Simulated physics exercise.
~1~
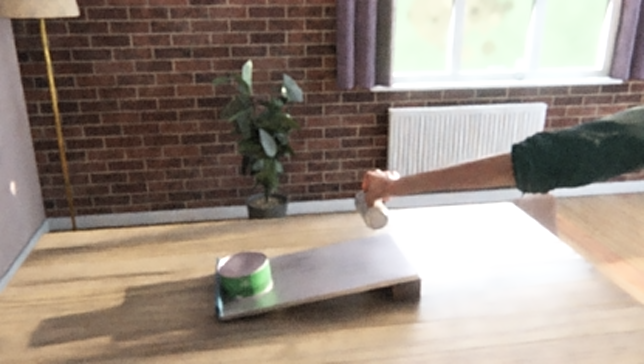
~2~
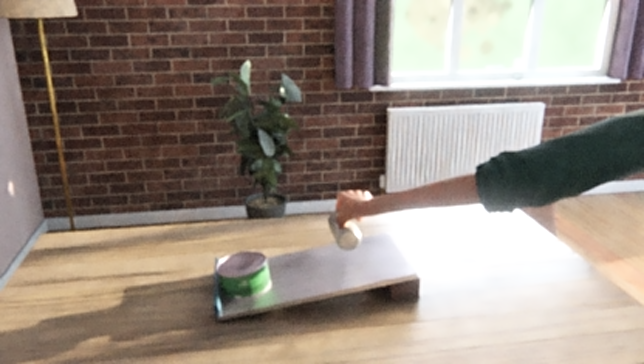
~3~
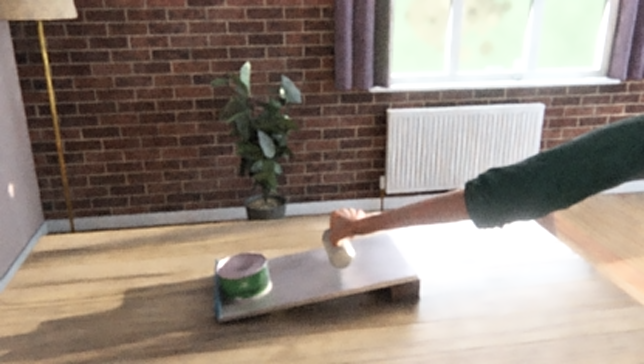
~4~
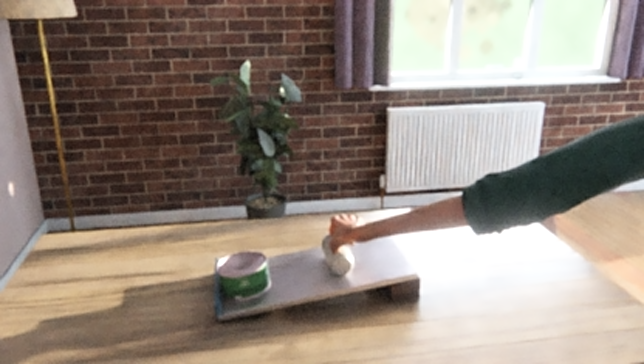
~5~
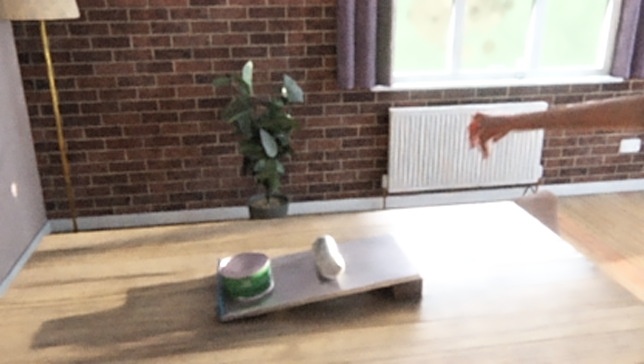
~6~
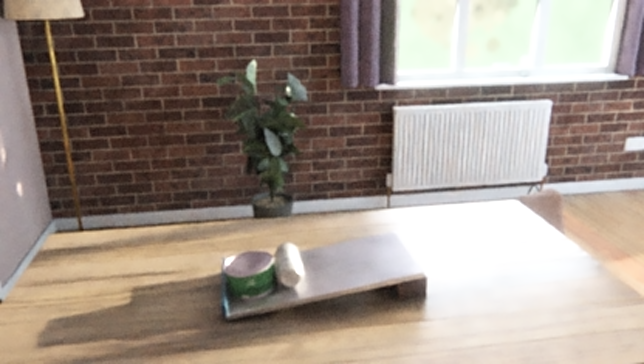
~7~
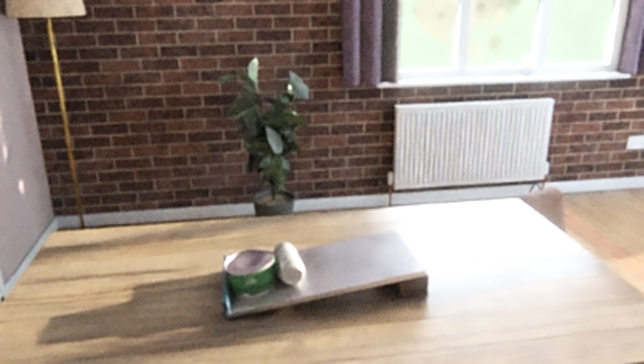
On a wooden table, a hand lays a white can sideways on a sloping board, and it rolls down against a green tub.
